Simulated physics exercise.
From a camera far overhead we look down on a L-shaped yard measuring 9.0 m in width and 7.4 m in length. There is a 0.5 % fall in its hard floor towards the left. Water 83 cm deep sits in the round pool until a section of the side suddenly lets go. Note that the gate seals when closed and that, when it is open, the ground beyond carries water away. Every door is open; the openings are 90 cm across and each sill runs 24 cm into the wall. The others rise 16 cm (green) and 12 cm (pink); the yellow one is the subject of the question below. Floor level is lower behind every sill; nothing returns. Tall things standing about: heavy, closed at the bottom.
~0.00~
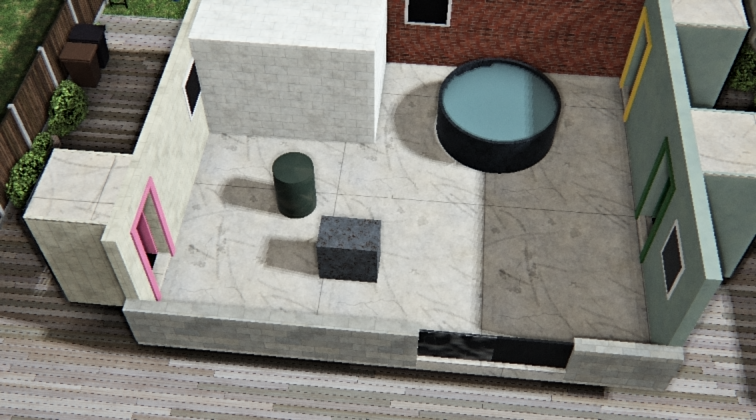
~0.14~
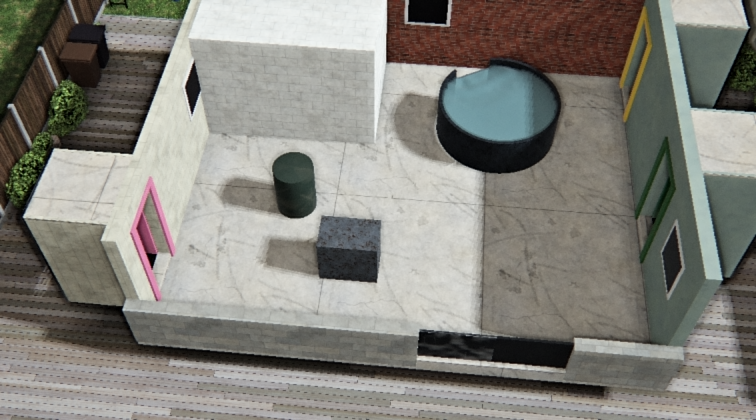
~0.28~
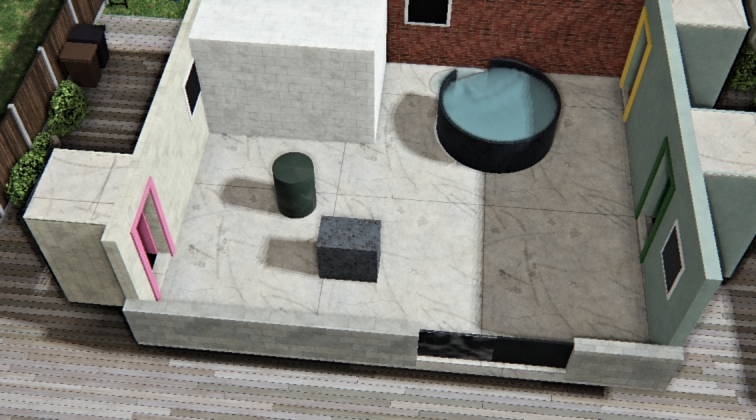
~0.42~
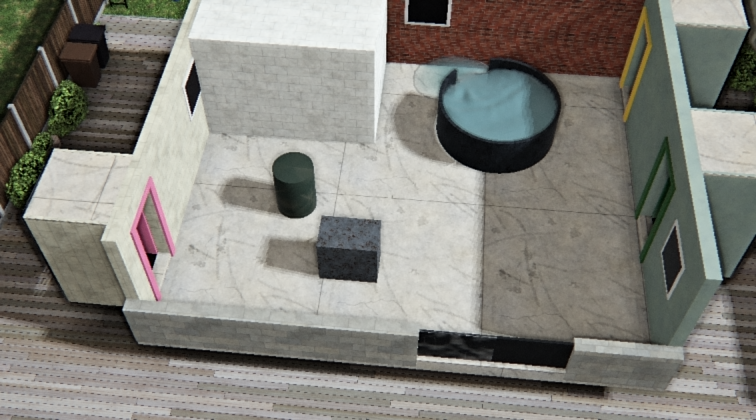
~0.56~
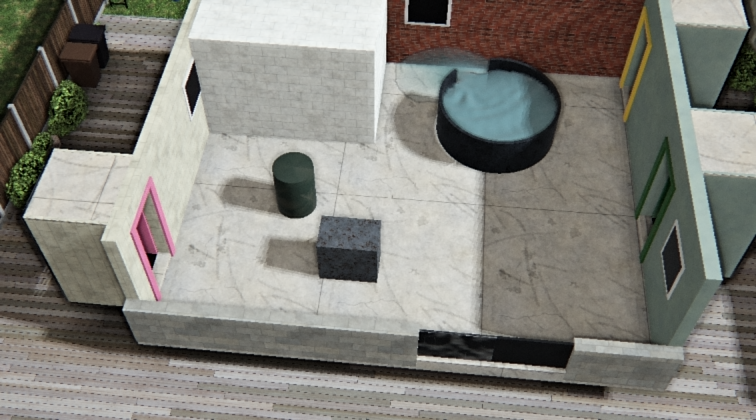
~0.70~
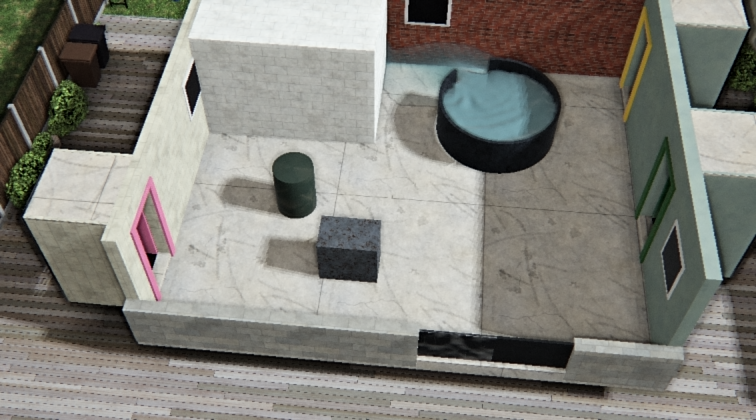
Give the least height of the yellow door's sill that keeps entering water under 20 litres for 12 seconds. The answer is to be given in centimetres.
Roughly 17 cm.
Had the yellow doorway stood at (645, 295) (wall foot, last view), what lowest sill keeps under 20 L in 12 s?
Minimum: Close to 6.5 cm.
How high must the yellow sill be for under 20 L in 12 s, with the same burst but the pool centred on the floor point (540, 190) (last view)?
Then roughly 13.5 cm.
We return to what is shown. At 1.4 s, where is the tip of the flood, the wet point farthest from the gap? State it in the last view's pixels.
Near pixel (606, 77).
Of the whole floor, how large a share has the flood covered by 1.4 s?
About 10 per cent.
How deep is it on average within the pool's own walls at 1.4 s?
I'd put it at some 61 centimetres on average.
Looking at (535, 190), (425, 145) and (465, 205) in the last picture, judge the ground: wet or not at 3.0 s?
I'd mark them spared by the flood, touched by the flood and touched by the flood, respectively.
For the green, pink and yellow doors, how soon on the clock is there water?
Arrival times: Green 3.4 seconds, pink 6.0 seconds, yellow 1.8 seconds.
After 1.4 s water covers 10 % of the floor, deepest (70 cm) near (394, 63); it has not reached the yellow door.
After 3.0 s water covers 40 % of the floor, deepest (43 cm) near (394, 63); 21 cm at the yellow door, 51 litres in over its 9 cm sill.
After 12.0 s water covers 95 % of the floor, deepest (13 cm) near (385, 73); 5 cm at the yellow door, 138 litres in over its 9 cm sill.
At the yellow door as built, the water arrived by 1.8 s and peaked near 22 cm at 2.6 s.
Run again over the same 12 s with other heights there, 33 litres in over 15 cm, 3 litres over 20.5 cm. The limit of 20 litres is kept from about 17 cm up.
